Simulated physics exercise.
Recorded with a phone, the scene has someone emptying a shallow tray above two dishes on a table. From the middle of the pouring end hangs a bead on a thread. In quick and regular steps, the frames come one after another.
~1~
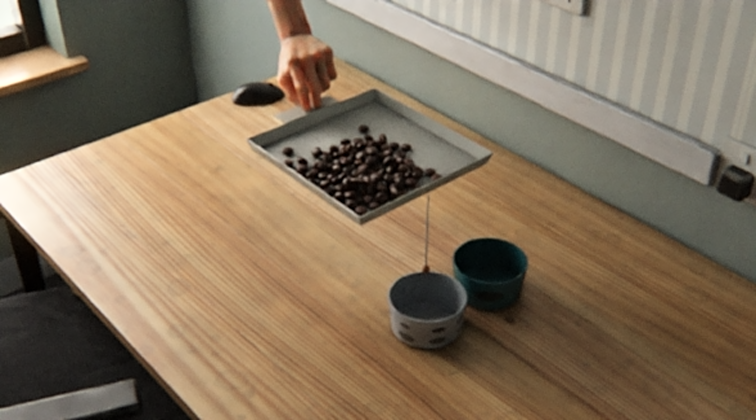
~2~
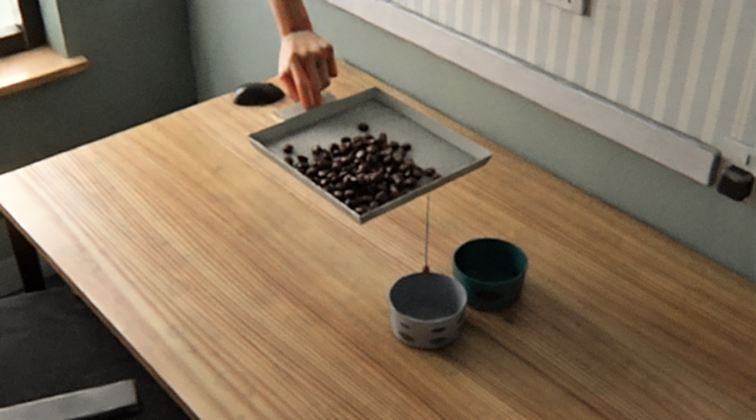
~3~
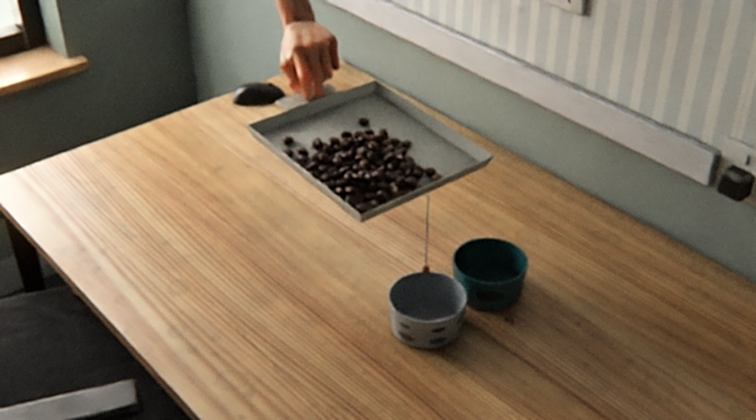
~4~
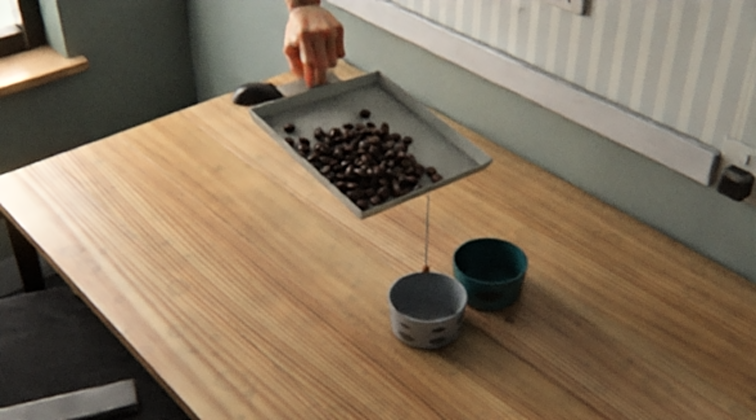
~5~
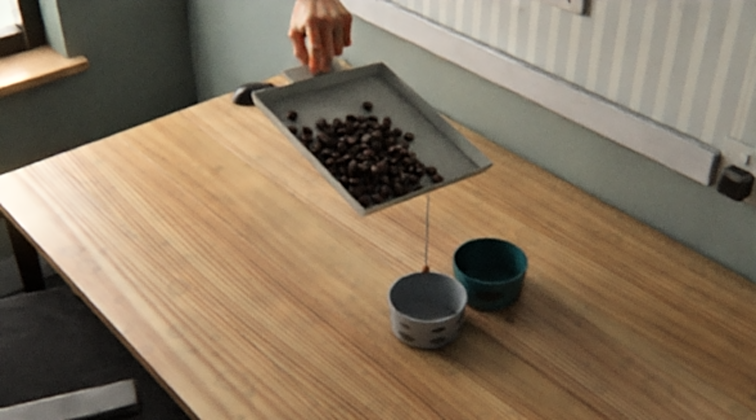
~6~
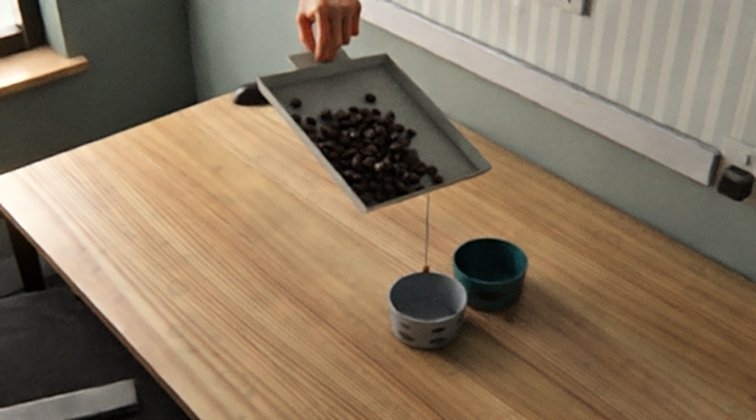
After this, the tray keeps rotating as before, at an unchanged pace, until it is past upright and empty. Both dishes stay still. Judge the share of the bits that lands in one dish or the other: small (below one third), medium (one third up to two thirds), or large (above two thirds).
The share is large.
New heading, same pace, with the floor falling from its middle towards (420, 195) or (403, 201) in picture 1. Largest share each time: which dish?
For the first aim the left side, for the second the left side.
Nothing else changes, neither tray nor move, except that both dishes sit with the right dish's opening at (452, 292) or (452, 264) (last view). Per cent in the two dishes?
About 20 per cent, then about 40 per cent.
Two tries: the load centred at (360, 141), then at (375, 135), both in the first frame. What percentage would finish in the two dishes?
First case: Close to 80 %; second case: Close to 90 %.
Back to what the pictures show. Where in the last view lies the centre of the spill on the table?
(533, 320), about.
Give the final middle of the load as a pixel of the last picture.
(490, 284).
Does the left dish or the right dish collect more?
More ends in the dish on the right.
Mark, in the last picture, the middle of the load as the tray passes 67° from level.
Around (448, 174).
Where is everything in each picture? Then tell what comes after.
In the first frame, corners of the pouring end (360, 214) and (487, 153), level; middle of the load (365, 172), flat chocolate drops; left dish (454, 328); right dish (516, 290); bead on its thread (426, 269).
In the second frame, corners of the pouring end (361, 213) and (487, 153), level; middle of the load (365, 171).
In the third frame, corners of the pouring end (362, 211) and (488, 155), tipped barely, lowest at the right corner; middle of the load (365, 168).
In the fourth frame, corners of the pouring end (363, 209) and (488, 159), tipped a little, lowest at the right corner; middle of the load (367, 162).
In the fifth frame, corners of the pouring end (365, 206) and (488, 162), tipped clearly, lowest at the right corner; middle of the load (368, 157).
In the sixth frame, corners of the pouring end (368, 204) and (488, 165), tipped clearly, lowest at the right corner; middle of the load (371, 152); left dish (454, 328); right dish (516, 290).
Just after the last frame, tray tipped steeply; the larger part on the tray; about a tenth in the air.
A moment on, tray tipped past a quarter turn; just a few on the tray; about a tenth in the left dish; roughly two thirds in the right dish; about a tenth outside both; about a tenth in the air.
Further on, tray tipped past a quarter turn; about a tenth in the left dish; the larger part in the right dish; roughly a quarter outside both.
When it is over, tray tipped past a quarter turn; about a tenth in the left dish; the larger part in the right dish; roughly a quarter outside both.
